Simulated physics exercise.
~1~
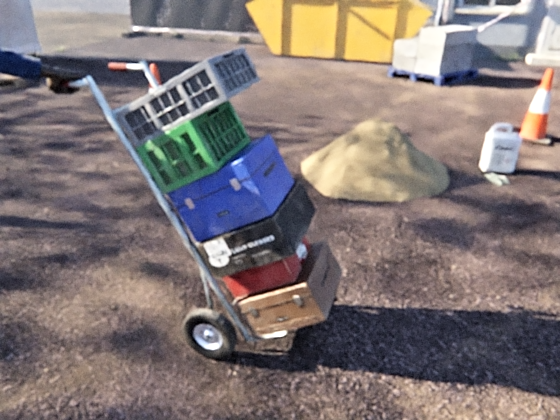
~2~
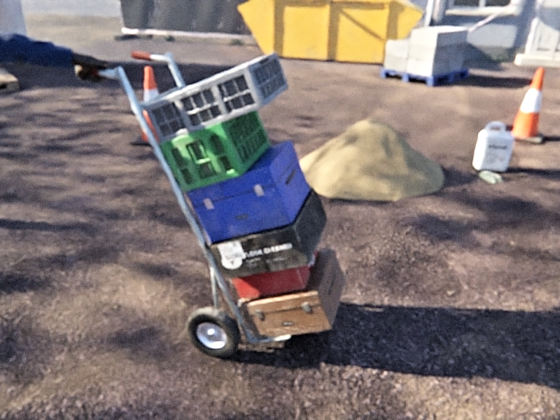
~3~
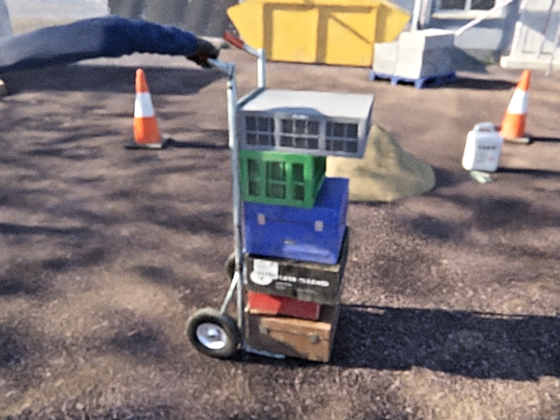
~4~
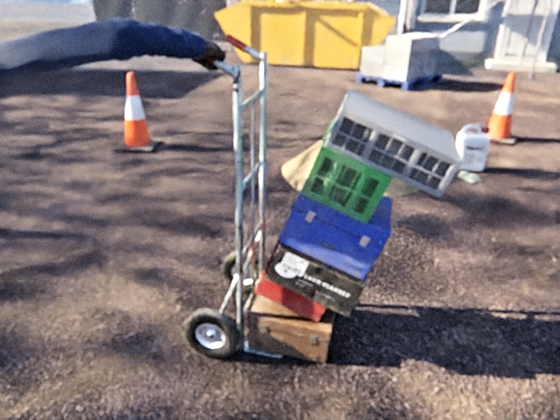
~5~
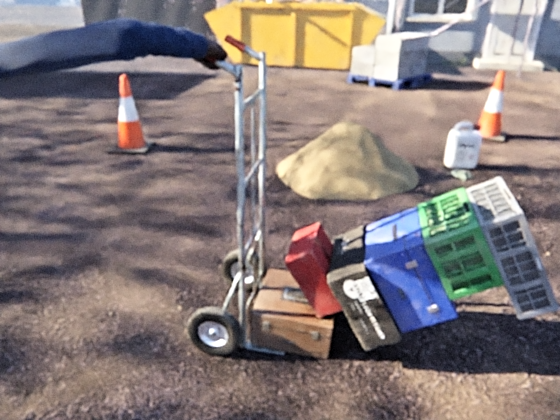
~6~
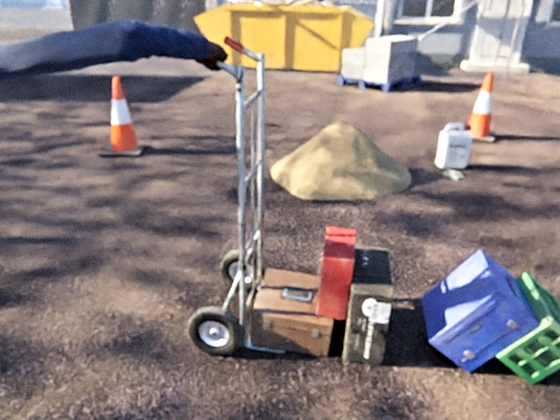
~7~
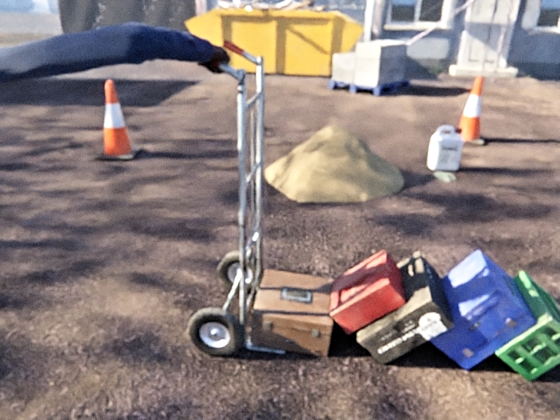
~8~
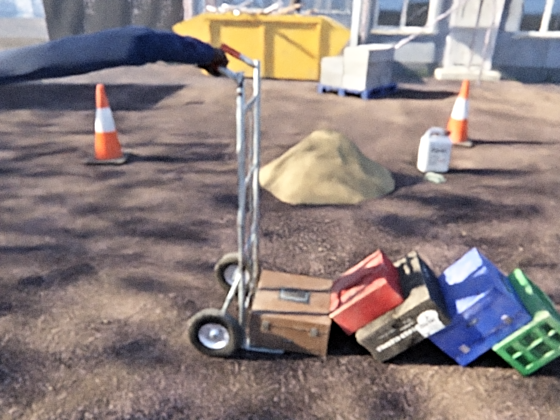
A hand truck stacked with crates and boxes leans back on a sunlit gravel yard, seen from the side, with a sand mound, yellow skip and orange cone behind. From bottom to top it carries a brown toolbox, red box, black box, blue toolbox, green crate and grey crate. A dark-sleeved arm on the left holds the handle as the truck swings upright. The upper load tips right, spreads apart and topples onto the ground. The red box tips over after it, leaning against the black box, while the brown toolbox stays on the plate and the blue and green pieces lie tilted at right.
